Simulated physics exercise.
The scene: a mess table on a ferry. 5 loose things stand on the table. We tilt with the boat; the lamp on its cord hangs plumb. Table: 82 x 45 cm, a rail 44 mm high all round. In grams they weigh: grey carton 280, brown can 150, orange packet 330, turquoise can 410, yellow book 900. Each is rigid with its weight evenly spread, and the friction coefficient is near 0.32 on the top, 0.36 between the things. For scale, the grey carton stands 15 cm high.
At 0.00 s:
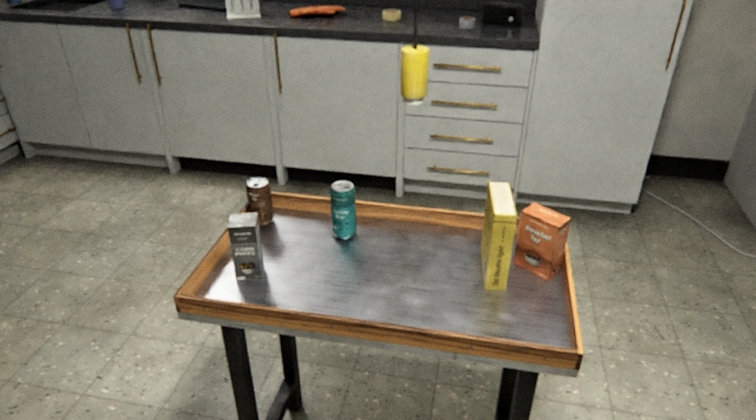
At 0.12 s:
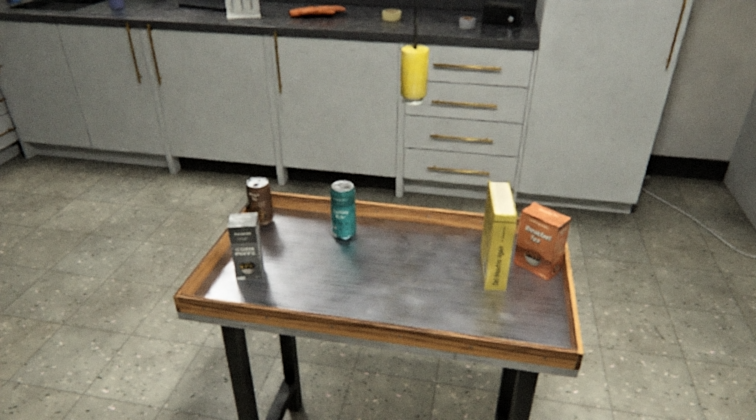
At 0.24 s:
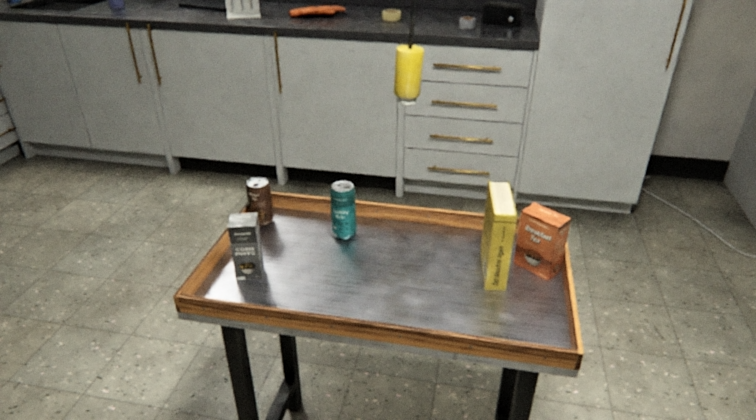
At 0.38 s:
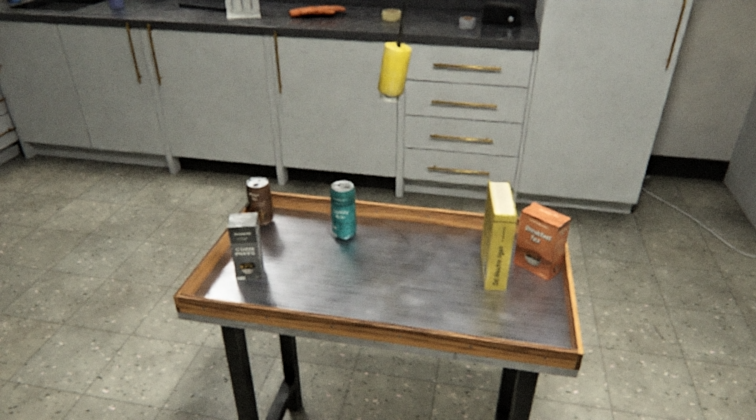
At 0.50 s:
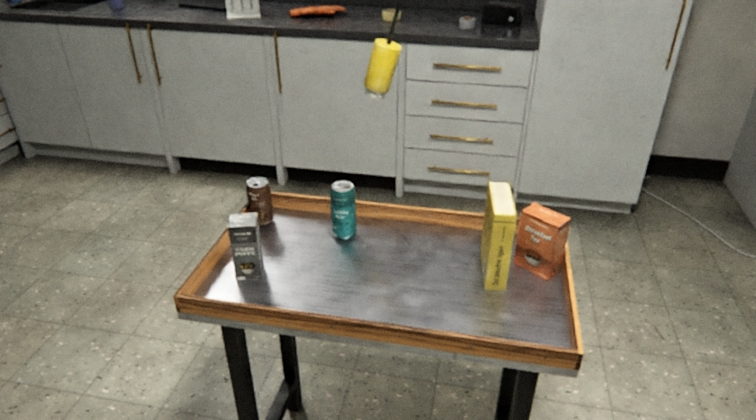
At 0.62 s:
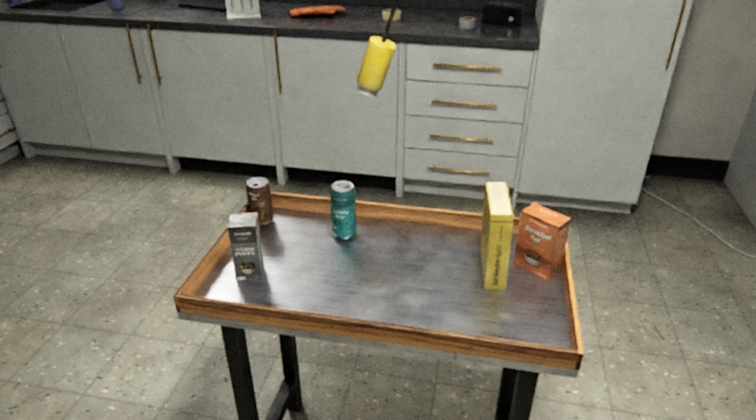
The yellow lamp on its cord hangs straight and almost still at first, then swings to the left, leaning further and further over. Below it, the grey carton, brown can, turquoise can, yellow book and orange packet stay where they stand on the railed wooden table.
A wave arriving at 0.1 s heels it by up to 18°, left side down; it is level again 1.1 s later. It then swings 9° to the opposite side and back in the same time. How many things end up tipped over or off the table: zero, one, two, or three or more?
The count is one.
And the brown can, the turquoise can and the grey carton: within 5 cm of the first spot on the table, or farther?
The brown can holds its spot; the turquoise can holds its spot; the grey carton holds its spot.
Around 0.92 s, boat heeled 9°, left side down; yellow book tipped 59° against what carries it.
Around 1.02 s, boat heeled 4°, left side down; yellow book on its side.
Finally (2.8 s), on their side or leaning hard on the table, yellow book; the other 4 still in place (within 5 cm). In the last view, grey carton near (246, 247), brown can near (260, 202).
